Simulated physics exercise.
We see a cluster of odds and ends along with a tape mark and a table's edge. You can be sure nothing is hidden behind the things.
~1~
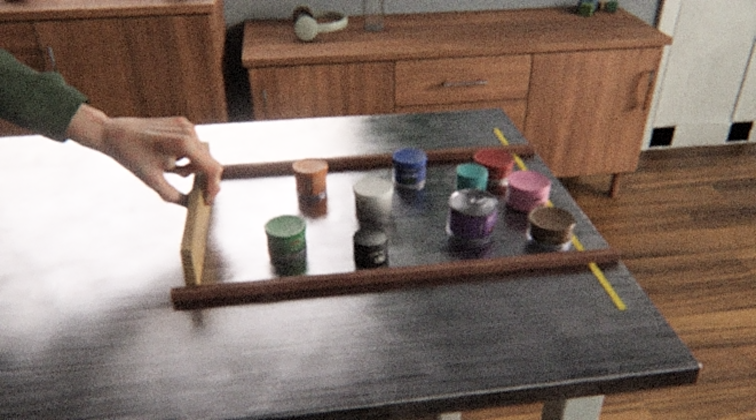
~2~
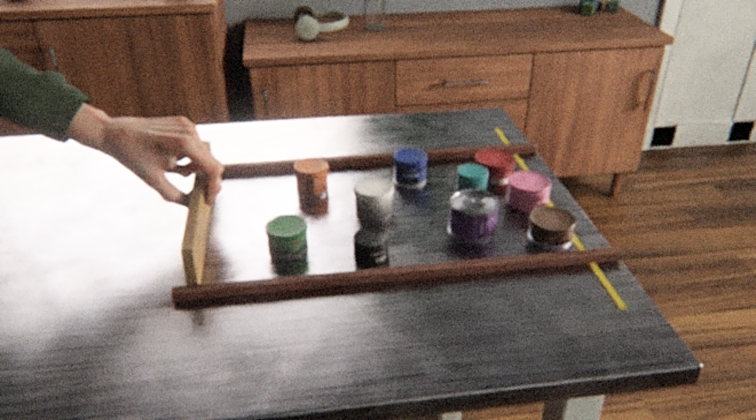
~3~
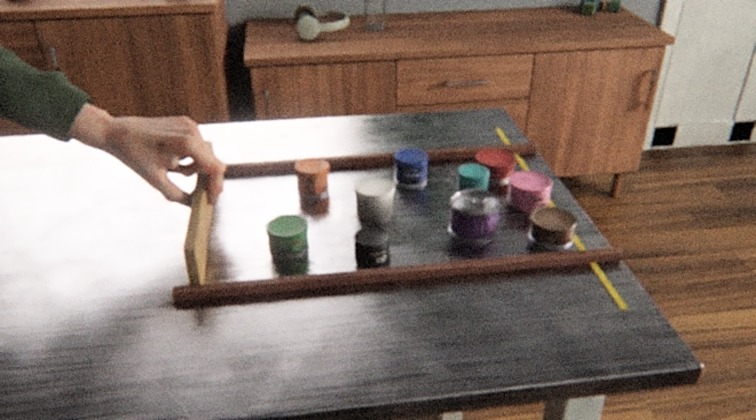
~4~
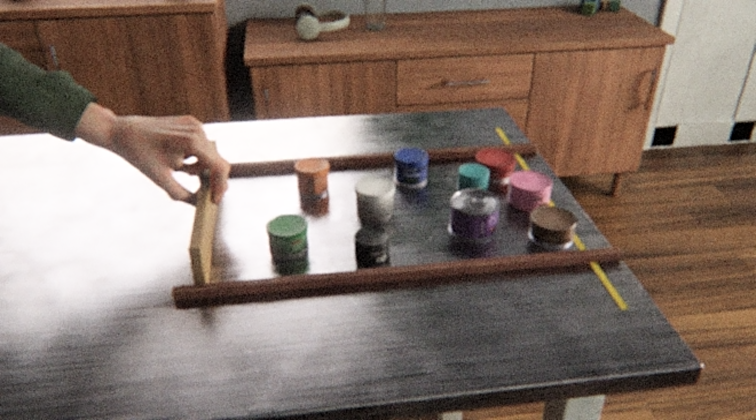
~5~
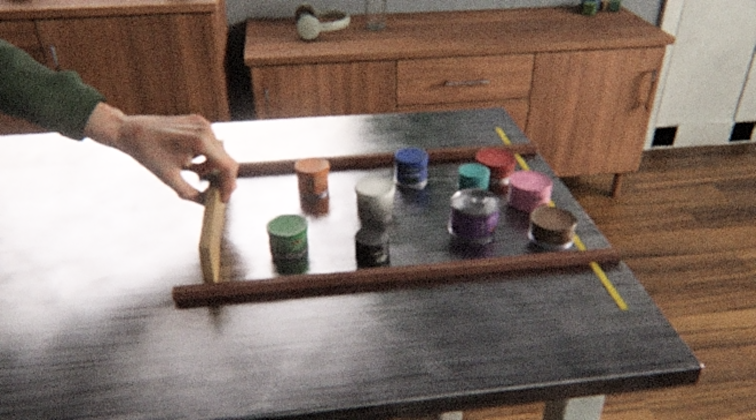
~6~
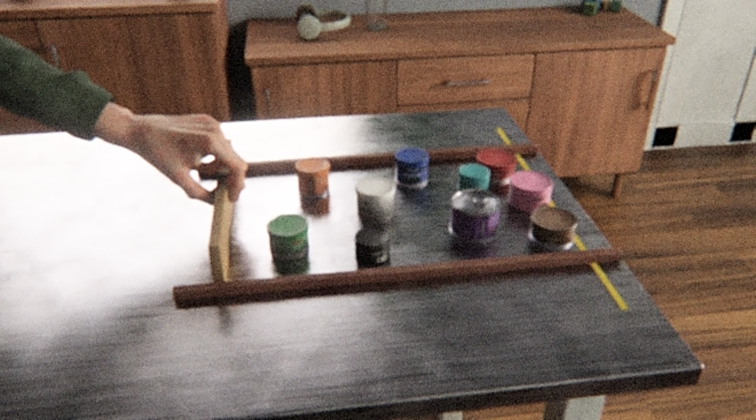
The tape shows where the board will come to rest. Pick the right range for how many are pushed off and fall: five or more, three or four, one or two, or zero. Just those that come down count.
The right range is five or more.
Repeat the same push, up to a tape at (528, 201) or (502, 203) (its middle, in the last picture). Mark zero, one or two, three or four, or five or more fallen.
In turn: Three or four, then none.
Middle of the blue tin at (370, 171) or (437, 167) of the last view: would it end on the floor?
Results in order - still up; down.
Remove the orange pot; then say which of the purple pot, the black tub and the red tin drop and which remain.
The purple pot ends up below - the black tub remains - the red tin ends up below.
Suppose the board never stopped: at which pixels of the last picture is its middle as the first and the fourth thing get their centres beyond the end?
The first one at (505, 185), the next at (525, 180).
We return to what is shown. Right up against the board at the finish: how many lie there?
It ends up touching 5.
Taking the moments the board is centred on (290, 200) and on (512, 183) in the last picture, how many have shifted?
Answer - first 1, then 10.
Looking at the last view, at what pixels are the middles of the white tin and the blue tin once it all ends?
In the last view, the middles sit near (567, 186) and near (538, 149).
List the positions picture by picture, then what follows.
Brown pot (551, 227); pink tub (528, 192); red tin (494, 165); board (199, 207); tape (546, 199), in the first frame.
Pink tub (529, 191); black tub (371, 246), in the second frame.
Red tin (495, 165); board (203, 207), in the third frame.
Brown pot (552, 227); white tin (375, 199), in the fourth frame.
Pink tub (529, 191); orange pot (313, 177), in the fifth frame.
Brown pot (553, 227); pink tub (530, 191); red tin (496, 165); board (224, 204); tape (548, 199), in the sixth frame.
Early on, none off yet; brown pot at rest near (553, 227); pink tub at rest near (530, 191); red tin at rest near (496, 165).
A while later, none off yet; brown pot travelled about its own width near (598, 234); pink tub travelled about its own width near (556, 187); red tin travelled about its own width near (536, 163).
Finally, the number that fall off is five or more; lost, purple pot, turquoise tub, red tin, pink tub and brown pot.
